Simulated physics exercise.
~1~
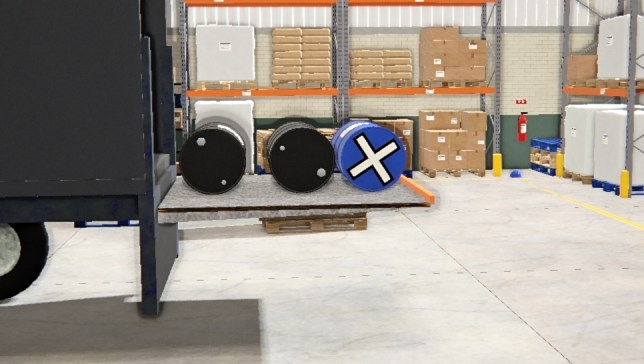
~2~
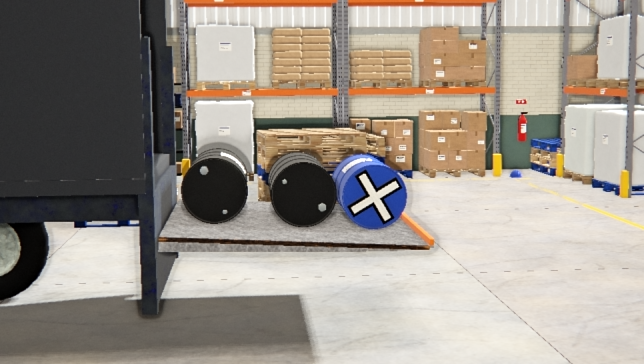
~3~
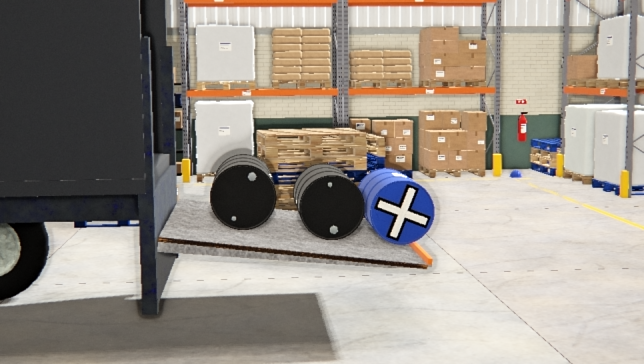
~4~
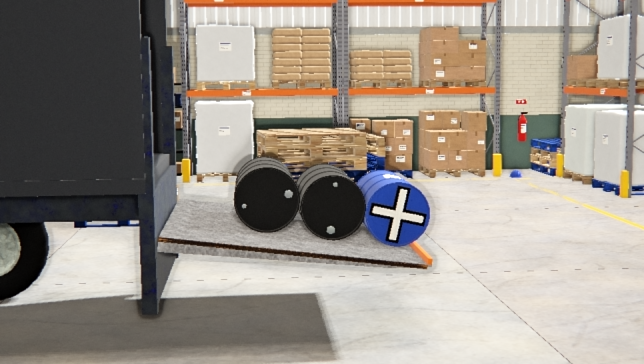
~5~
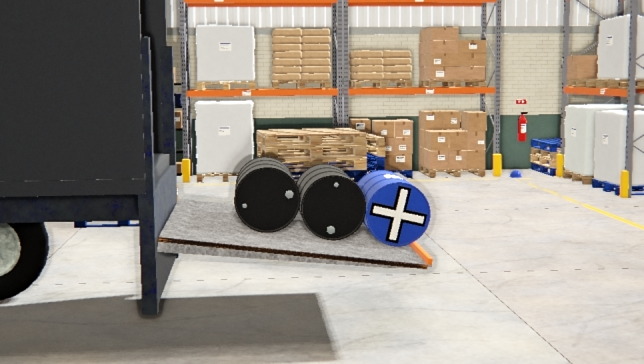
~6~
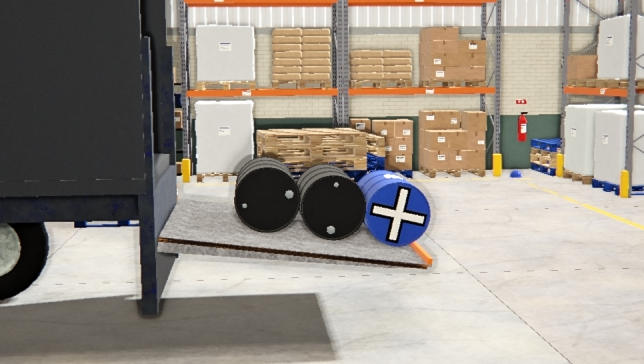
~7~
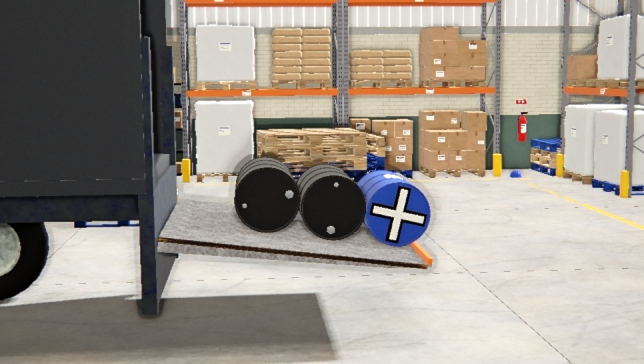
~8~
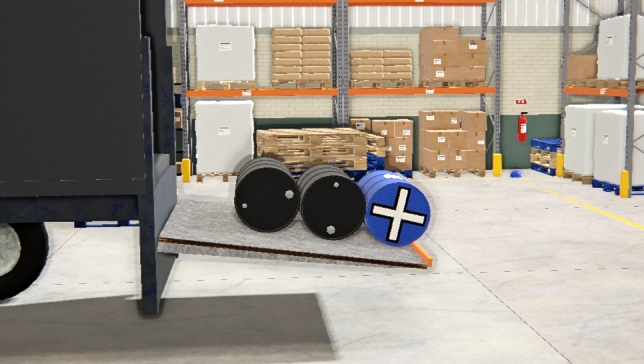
In a warehouse, a lorry's tail lift carrying two black drums and a blue one with a white cross sank a little and tipped, and the drums rolled right, then settled together on the slope with the blue one held at the edge.
